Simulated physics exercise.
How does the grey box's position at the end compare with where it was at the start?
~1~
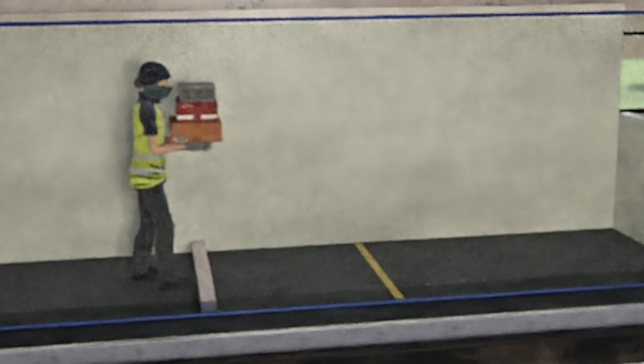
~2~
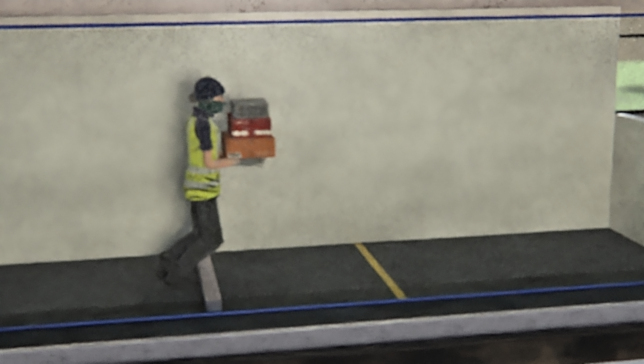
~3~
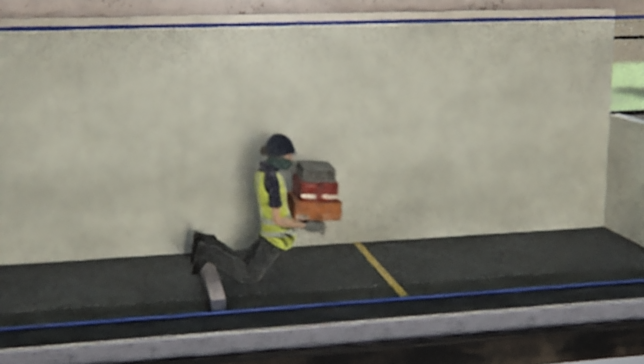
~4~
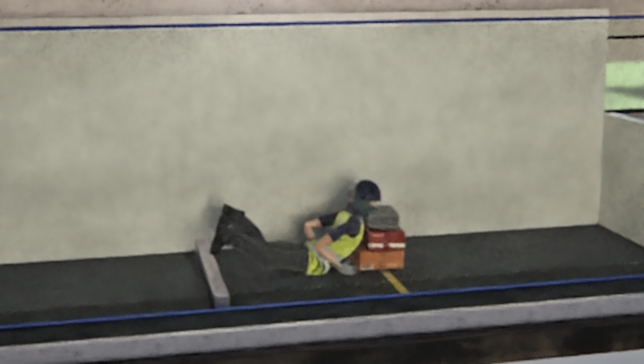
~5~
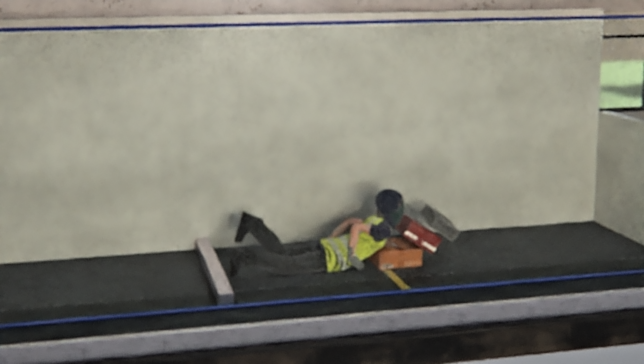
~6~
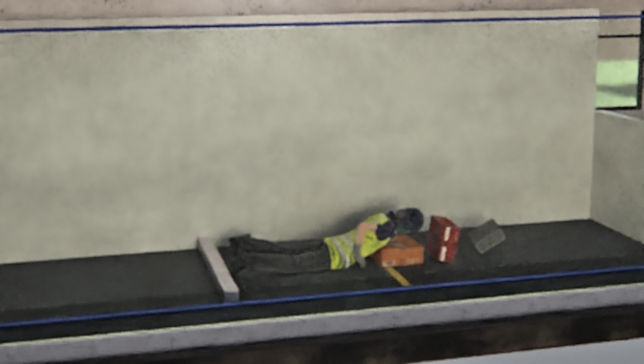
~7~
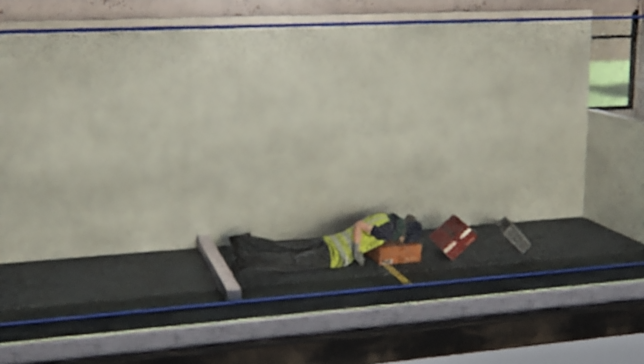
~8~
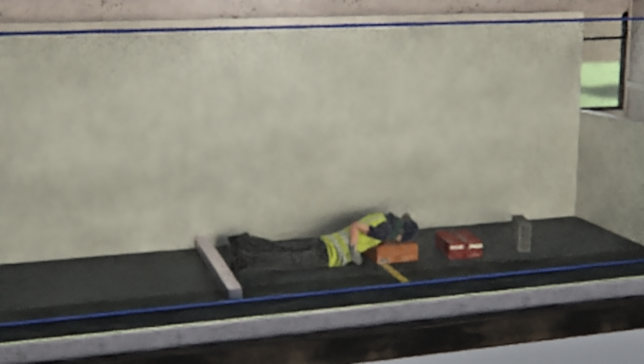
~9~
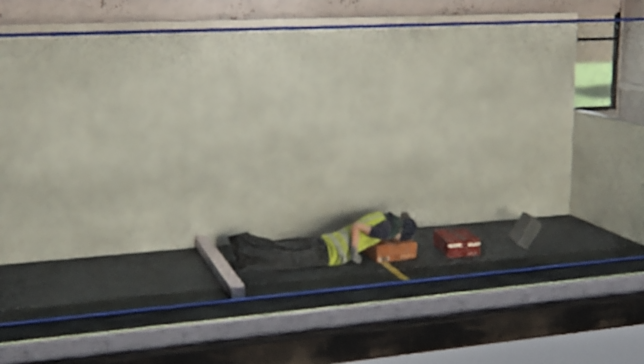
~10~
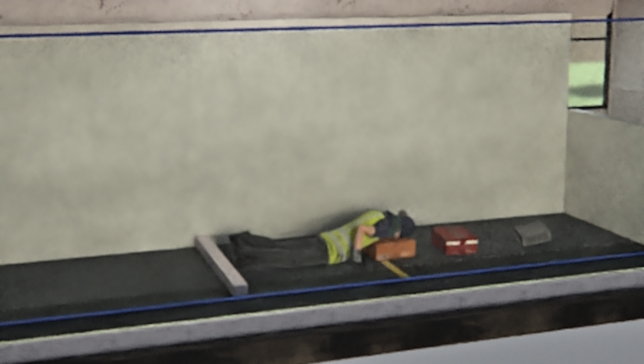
At the start the grey box is on top of the stack in the person's arms, at the left. By the end it lies on the dark floor far to the right, beyond the yellow line and the red box.
A person in a yellow vest, dark cap and dark trousers holds a stack of orange, red and grey boxes at the left of a dark walkway, seen from the side against a pale wall. Moving right, the person catches their feet at a low pale rail, drops to the knees and pitches forward, arms still around the stack. The orange box lands by the yellow line, while the red and grey ones topple off to the right. The red box rolls over and settles, and the grey one stands on end, then tips down. The person lies stretched out, head against the orange box, past the line.
